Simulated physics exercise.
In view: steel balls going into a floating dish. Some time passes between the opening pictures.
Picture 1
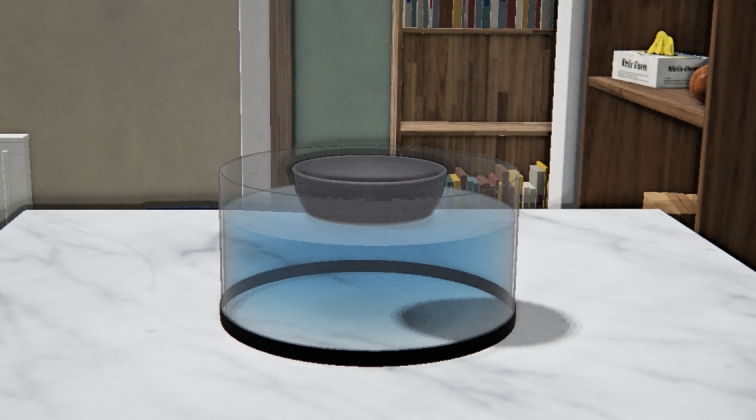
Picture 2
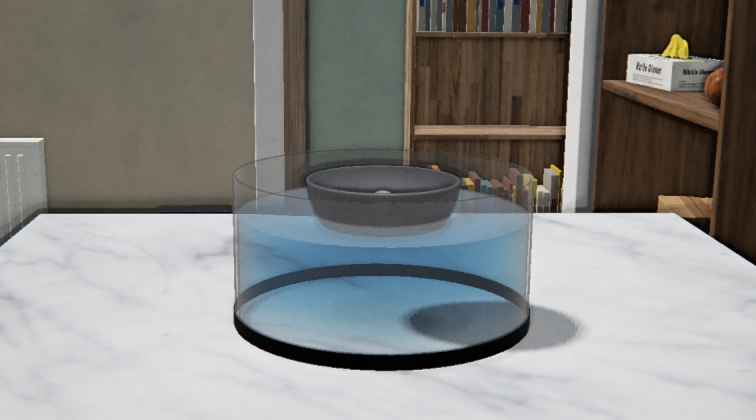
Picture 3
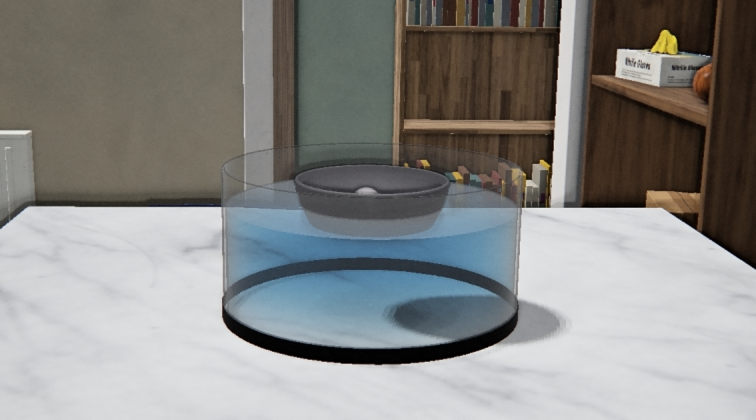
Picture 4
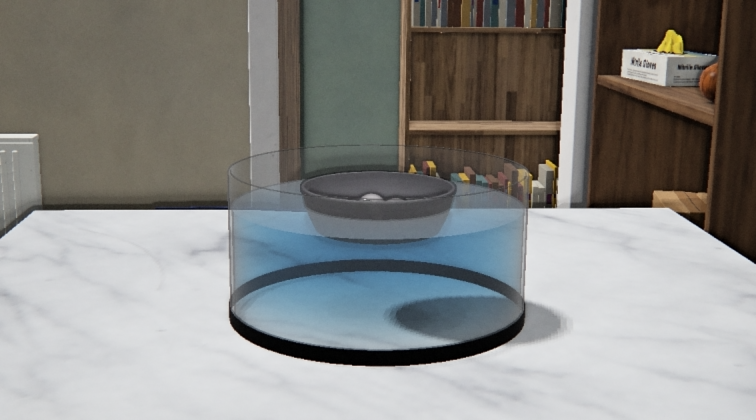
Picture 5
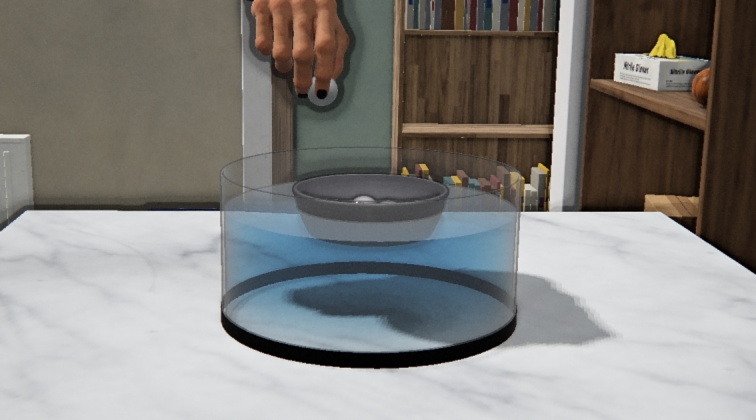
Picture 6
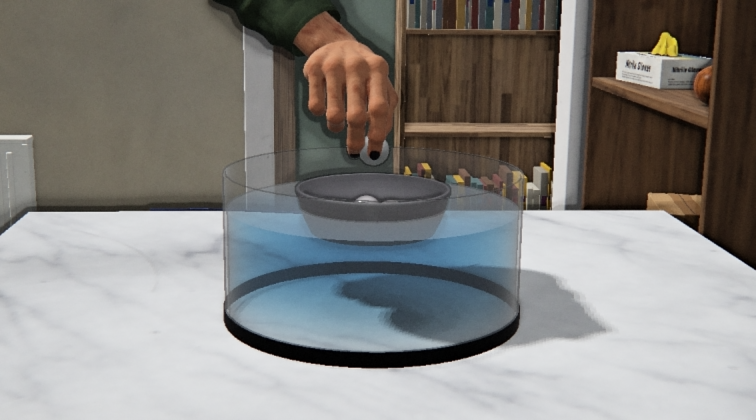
At the start, an empty dark dish floats high in a clear round tank of blue water on a marble table. Small steel balls appear inside it one after another, and the dish sits lower with each. Then a hand enters from the upper left, moving another ball rightward and down to just above the dish.
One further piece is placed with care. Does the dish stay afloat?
It carries it.
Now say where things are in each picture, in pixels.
The first picture shows dish (370, 170) empty; most of its side above the surface.
The second picture shows dish (383, 181) with one aboard; about two thirds of its side above the surface.
The third picture shows dish (372, 180) with two aboard; about half of its side above the surface.
The fourth picture shows dish (378, 188) with three aboard; about a third of its side above the surface.
The fifth picture shows dish (371, 190) with three aboard; about a third of its side above the surface; the next steel ball in the hand at (322, 90).
The sixth picture shows dish (373, 190) with three aboard; about a third of its side above the surface; the next steel ball in the hand at (374, 150).
Soon after, the steel ball is in and the dish dips.
Later, it steadies; about a fifth of its side above the surface.
In the end, the dish floats; about a fifth of its side above the surface.
